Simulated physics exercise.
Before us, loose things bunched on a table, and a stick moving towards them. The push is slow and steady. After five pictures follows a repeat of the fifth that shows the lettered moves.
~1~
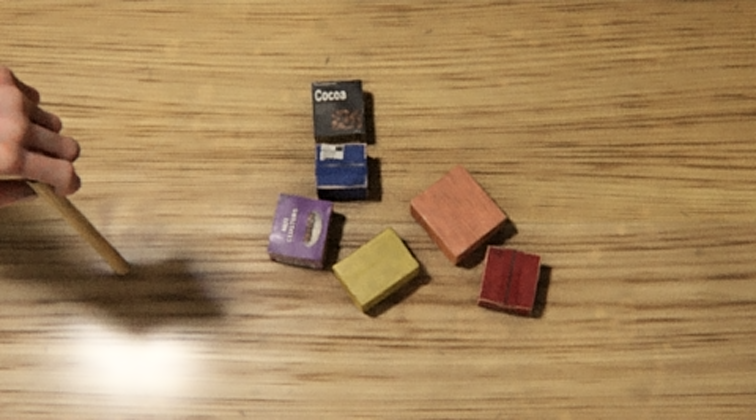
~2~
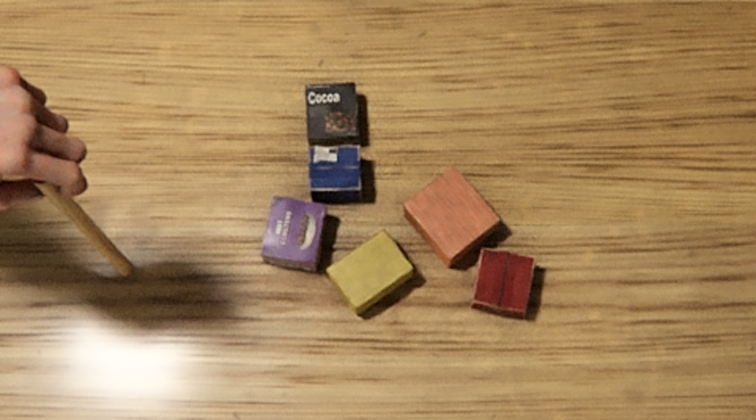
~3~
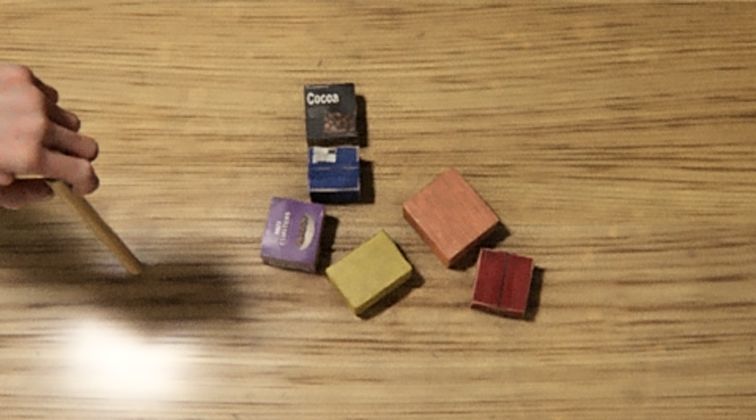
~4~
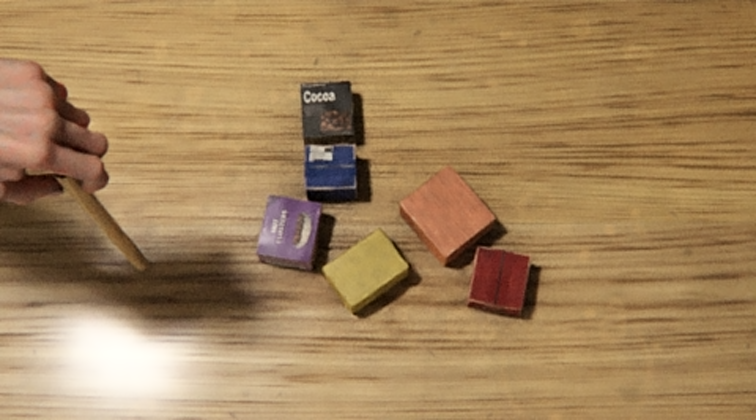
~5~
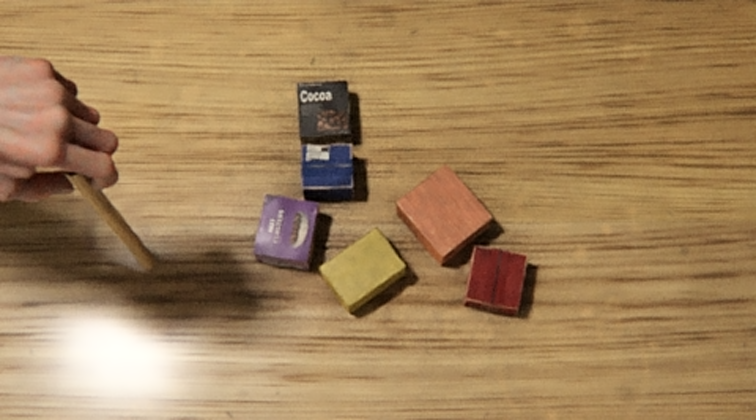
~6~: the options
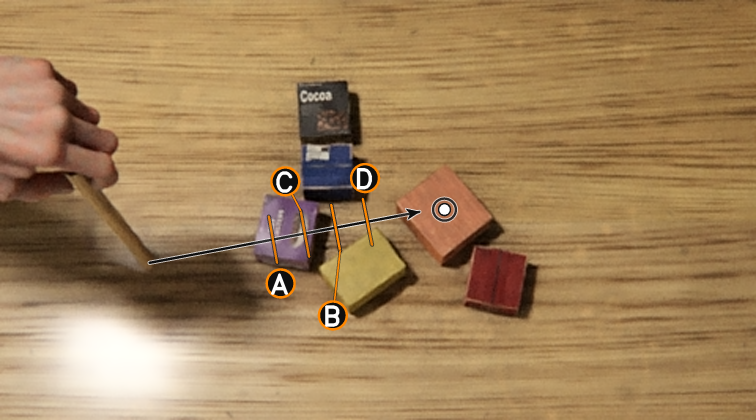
In the video, a hand holding a wooden stick moves slowly to the right beside a group of six small boxes and blocks on a wooden table, without touching them, while the whole group shifts slightly left in view.
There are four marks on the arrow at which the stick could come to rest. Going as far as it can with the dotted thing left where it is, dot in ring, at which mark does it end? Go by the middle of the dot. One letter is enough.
B is the last safe stop.
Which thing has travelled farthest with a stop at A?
The purple box.
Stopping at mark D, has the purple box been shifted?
By then, yes.
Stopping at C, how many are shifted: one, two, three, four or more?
In all, two.
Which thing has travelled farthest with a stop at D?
The purple box has gone farthest.
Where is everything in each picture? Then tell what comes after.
In the first picture, orange block (457, 215); purple box (302, 232); blue box (342, 171).
In the second picture, blue box (336, 174); red box (503, 283).
In the third picture, yellow block (369, 273); black packet (331, 116).
In the fourth picture, orange block (447, 216); purple box (291, 233).
In the fifth picture, blue box (328, 172); red box (496, 281); yellow block (363, 271).
On the copy, A at (273, 239); B at (336, 228); C at (304, 234); D at (367, 222); the arrow from (150, 263) to (419, 211); the white dot at (445, 210).
On B. First, foot of the stick (219, 250).
Then, foot of the stick (286, 238); purple box (320, 228); yellow block (369, 274).
Finally, foot of the stick (336, 228); purple box (370, 221); yellow block (382, 281); the dot is still in its ring.
By contrast, A keeps the dot in but is short; C keeps the dot in but is short; D shifts the dotted thing to (466, 212).
